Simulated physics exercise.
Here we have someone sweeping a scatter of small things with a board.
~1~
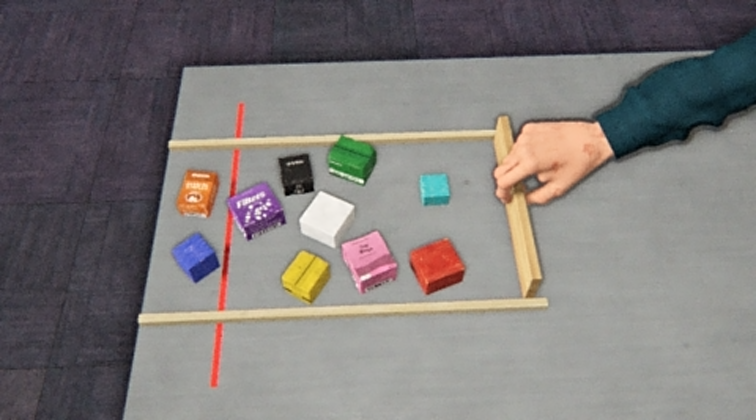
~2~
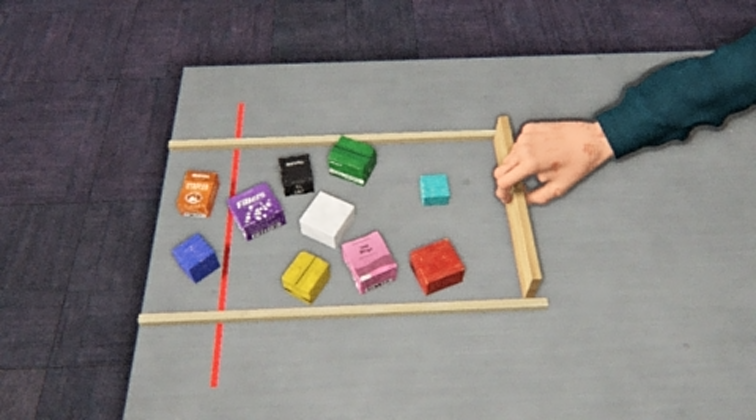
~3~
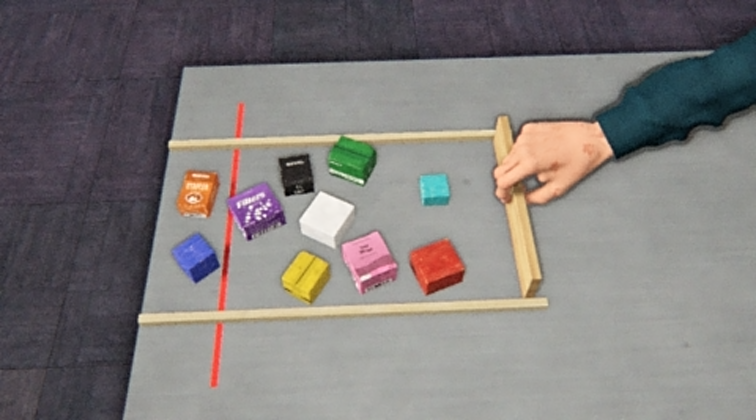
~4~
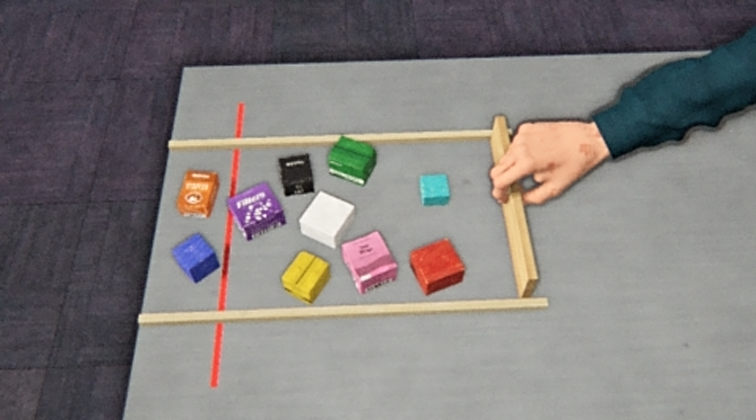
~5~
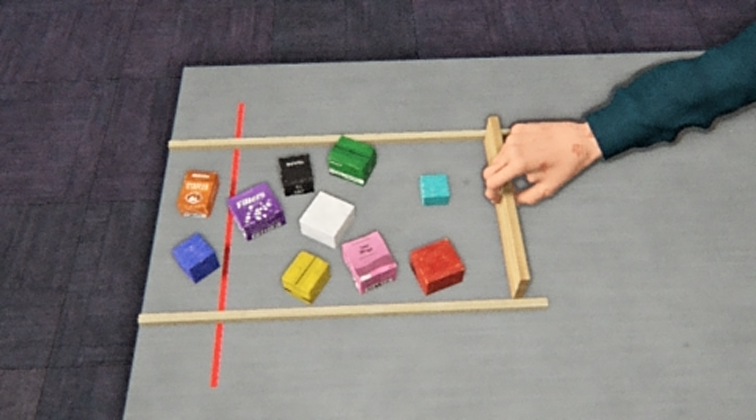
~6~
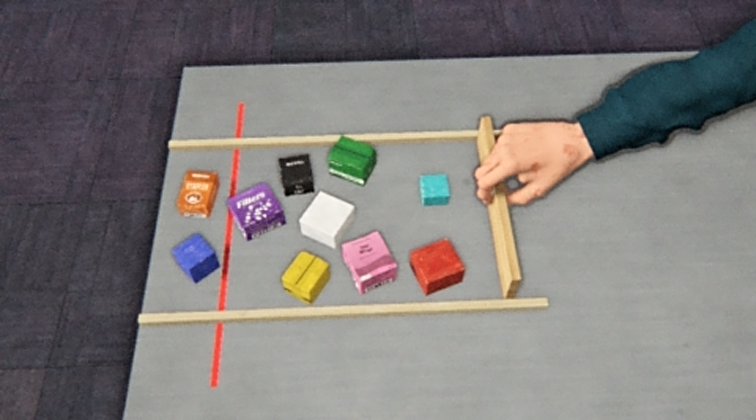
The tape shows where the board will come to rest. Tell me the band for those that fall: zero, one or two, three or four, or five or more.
Outcome: The number that fall off is three or four.
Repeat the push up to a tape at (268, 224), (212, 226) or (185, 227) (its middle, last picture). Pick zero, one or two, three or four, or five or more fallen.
In that order: None; five or over; more than four.
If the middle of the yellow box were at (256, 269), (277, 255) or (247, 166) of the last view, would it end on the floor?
In that order, it comes down; is lost; holds on.
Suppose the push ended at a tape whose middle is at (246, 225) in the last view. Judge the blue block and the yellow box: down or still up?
The blue block tumbles off; the yellow box goes over.
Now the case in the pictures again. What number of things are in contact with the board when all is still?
The number is 4.
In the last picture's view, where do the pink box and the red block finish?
The pink box at (159, 273), the red block at (202, 271).
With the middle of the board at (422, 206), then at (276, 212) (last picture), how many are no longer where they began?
First 3, then 10.
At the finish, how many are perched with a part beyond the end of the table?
Overhanging: 2.
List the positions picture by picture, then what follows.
In the first picture, orange box (199, 194); blue block (197, 259); purple box (257, 212); board (515, 203); tape (229, 225).
In the second picture, blue block (197, 259); pink box (369, 263).
In the third picture, purple box (257, 212); red block (437, 267).
In the fourth picture, orange box (199, 194); green box (353, 161).
In the fifth picture, blue block (197, 259); black box (297, 176).
In the sixth picture, orange box (199, 194); blue block (197, 259); purple box (257, 212); board (497, 203); tape (229, 225).
Early on, none off yet; orange box at rest near (199, 194); blue block at rest near (197, 259); purple box at rest near (257, 212).
Finally, the number that fall off is three or four; lost, yellow box, blue block and orange box.
